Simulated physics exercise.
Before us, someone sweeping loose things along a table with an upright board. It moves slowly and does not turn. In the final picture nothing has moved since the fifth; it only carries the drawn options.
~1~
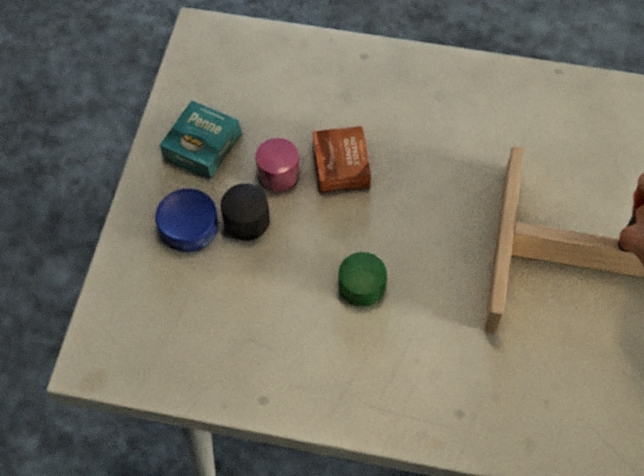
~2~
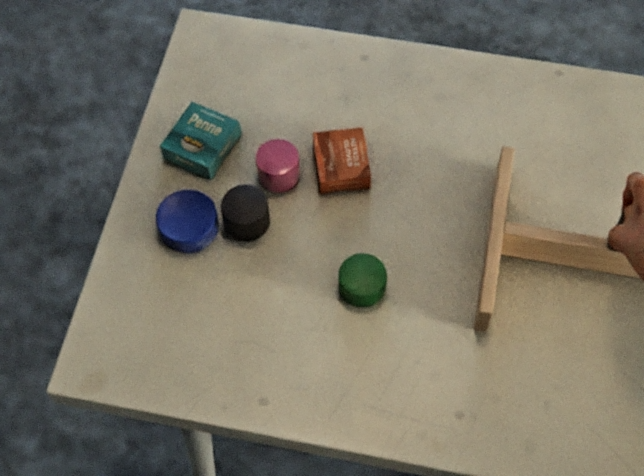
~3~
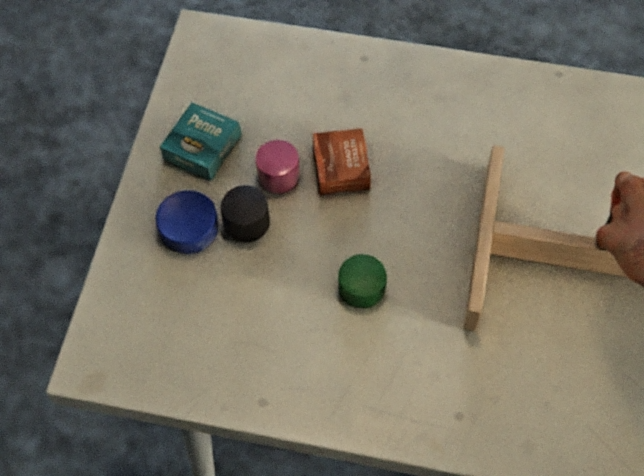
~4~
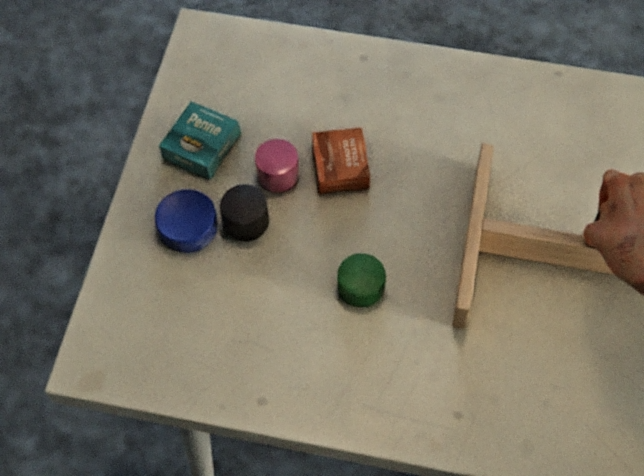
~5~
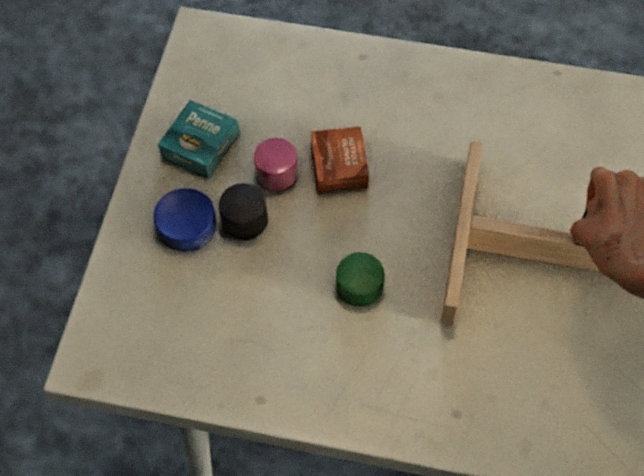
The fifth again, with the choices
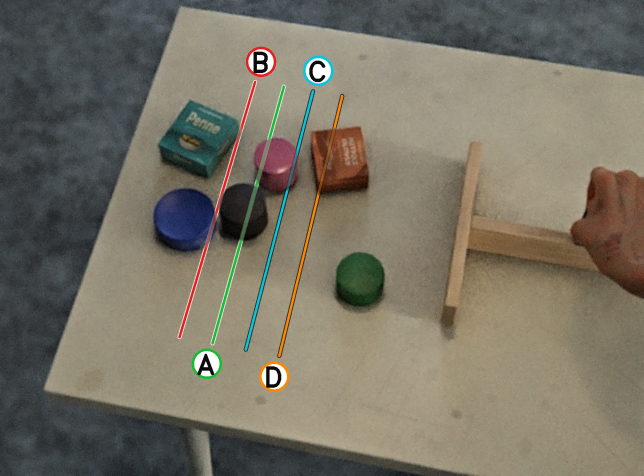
The clip opens on a pale table with a turquoise packet, blue tub, black tin, pink pot, orange box and green tin, and a wooden board standing to their right. A hand slowly pushes the board a short way left by its handle, while the objects stay still, untouched.
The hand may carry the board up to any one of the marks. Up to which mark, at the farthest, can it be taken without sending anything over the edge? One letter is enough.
Stop at B.
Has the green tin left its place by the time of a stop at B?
Yes.
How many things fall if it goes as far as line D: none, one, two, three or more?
By then, none.
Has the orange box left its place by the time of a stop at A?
By then, yes.
On the marked copy, A at (251, 206); B at (220, 201); C at (282, 211); D at (313, 217).
Taking B. A third of the way, board (375, 205); green tin (332, 274); turquoise packet (200, 139).
Two thirds of the way, board (286, 190); turquoise packet (182, 132); pink pot (219, 156).
When it is over, board (221, 179); turquoise packet (147, 114); pink pot (157, 151); nothing has fallen.
As for the rest, A is safe but short; C is safe but short; D is safe but short.
